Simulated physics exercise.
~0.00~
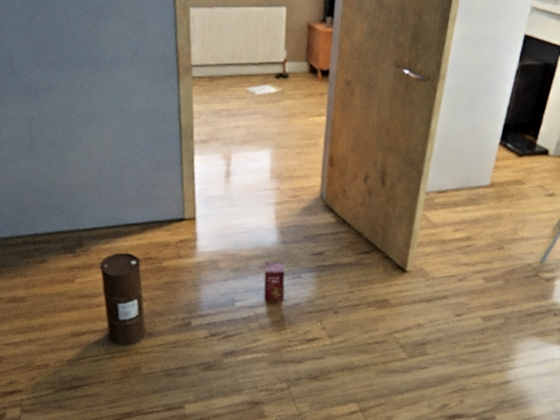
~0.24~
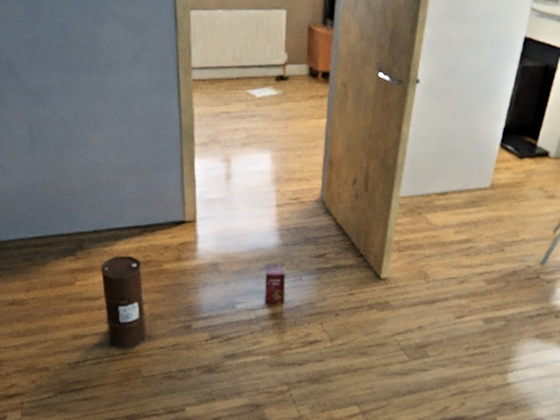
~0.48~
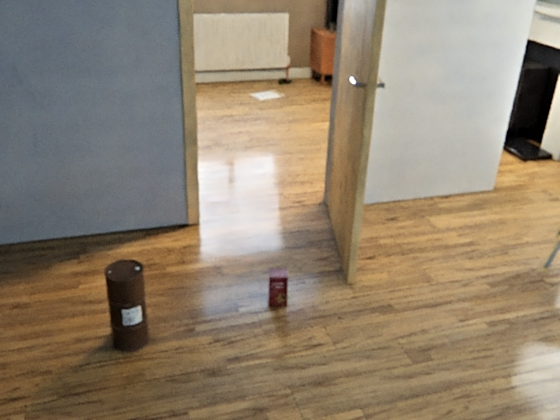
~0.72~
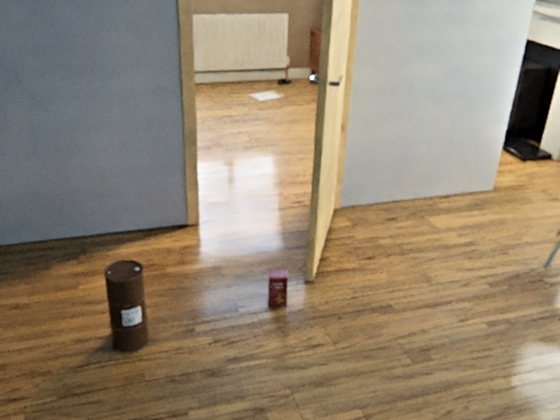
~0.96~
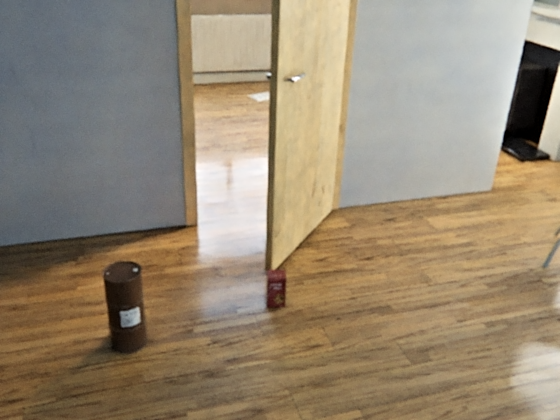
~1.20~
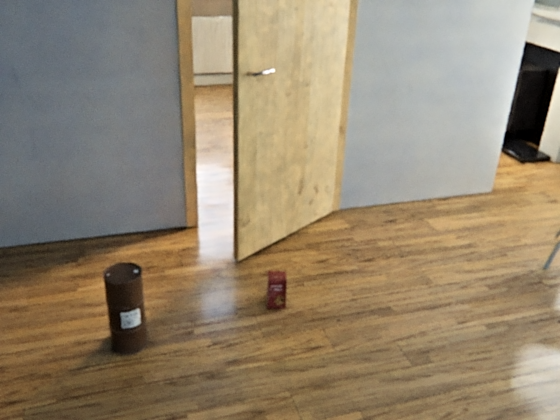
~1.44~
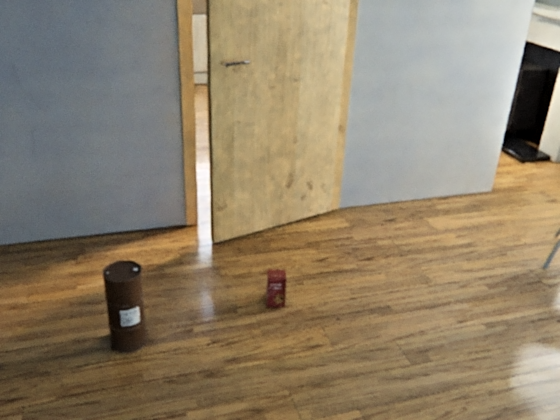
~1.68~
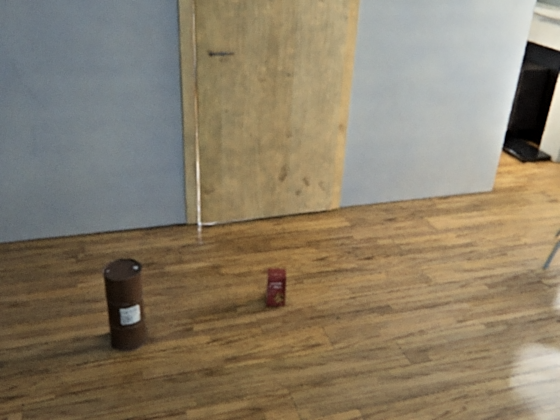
A wooden door stood wide open above a shiny wood floor, with a brown canister and a small red carton in front of it. It swung leftward past both, leaving them standing where they were, and ended up shut in its doorway.
